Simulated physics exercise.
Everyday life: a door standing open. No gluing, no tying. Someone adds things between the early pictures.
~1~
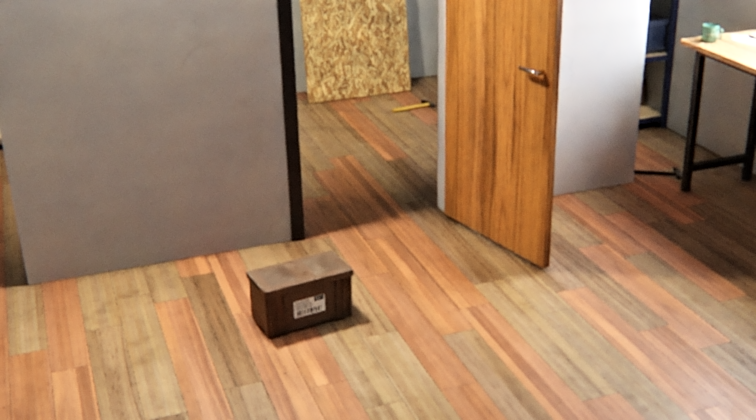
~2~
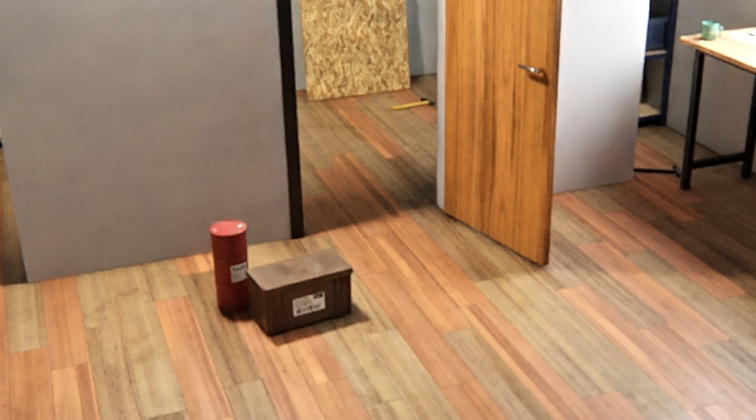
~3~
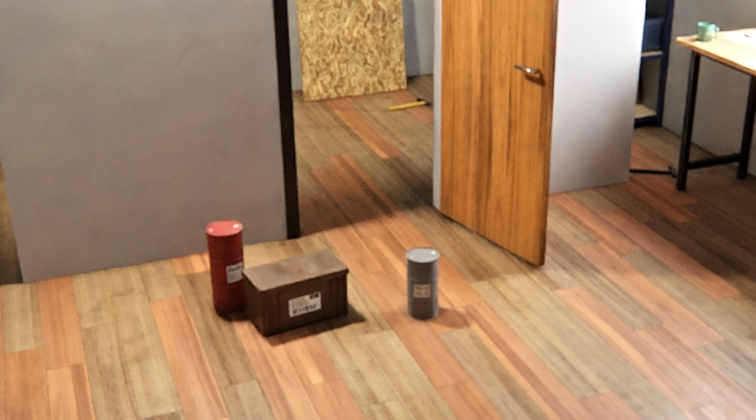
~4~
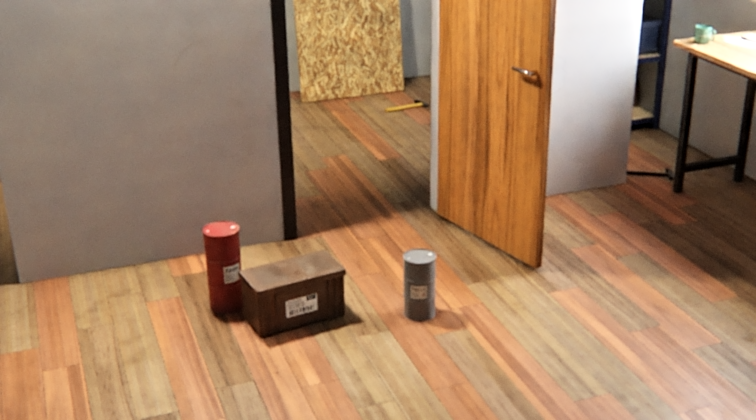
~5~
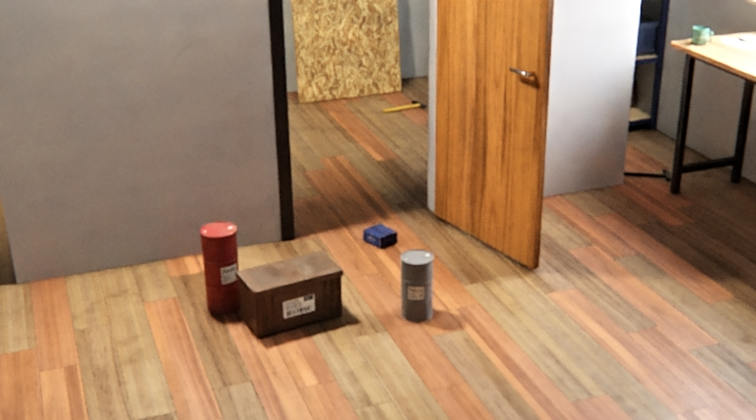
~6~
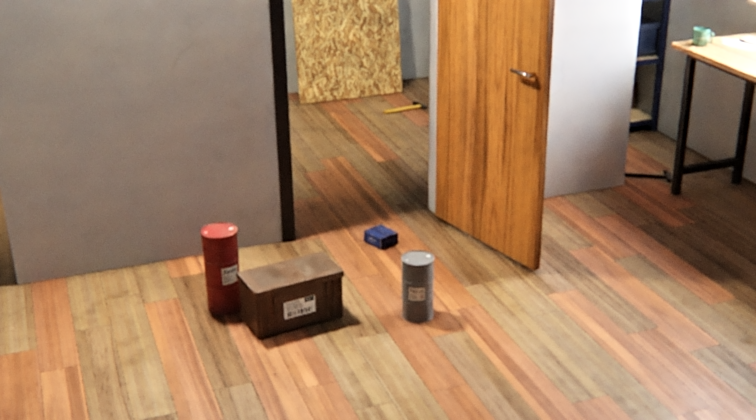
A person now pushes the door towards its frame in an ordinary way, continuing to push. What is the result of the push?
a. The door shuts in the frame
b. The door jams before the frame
The answer is a.
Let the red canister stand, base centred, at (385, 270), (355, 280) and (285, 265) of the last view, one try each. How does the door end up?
First it cannot finish its swing, then it finishes its swing, and last it finishes its swing.
Then, 1.40 s on from there, door at 51°.
Then, 1.90 s on from there, door at 20°; blue box shifted about its own width near (363, 231).
In the end, door at 0°; moved from the start, blue box; the other 3 unmoved. At the end, from the last picture's camera, blue box near (348, 216).
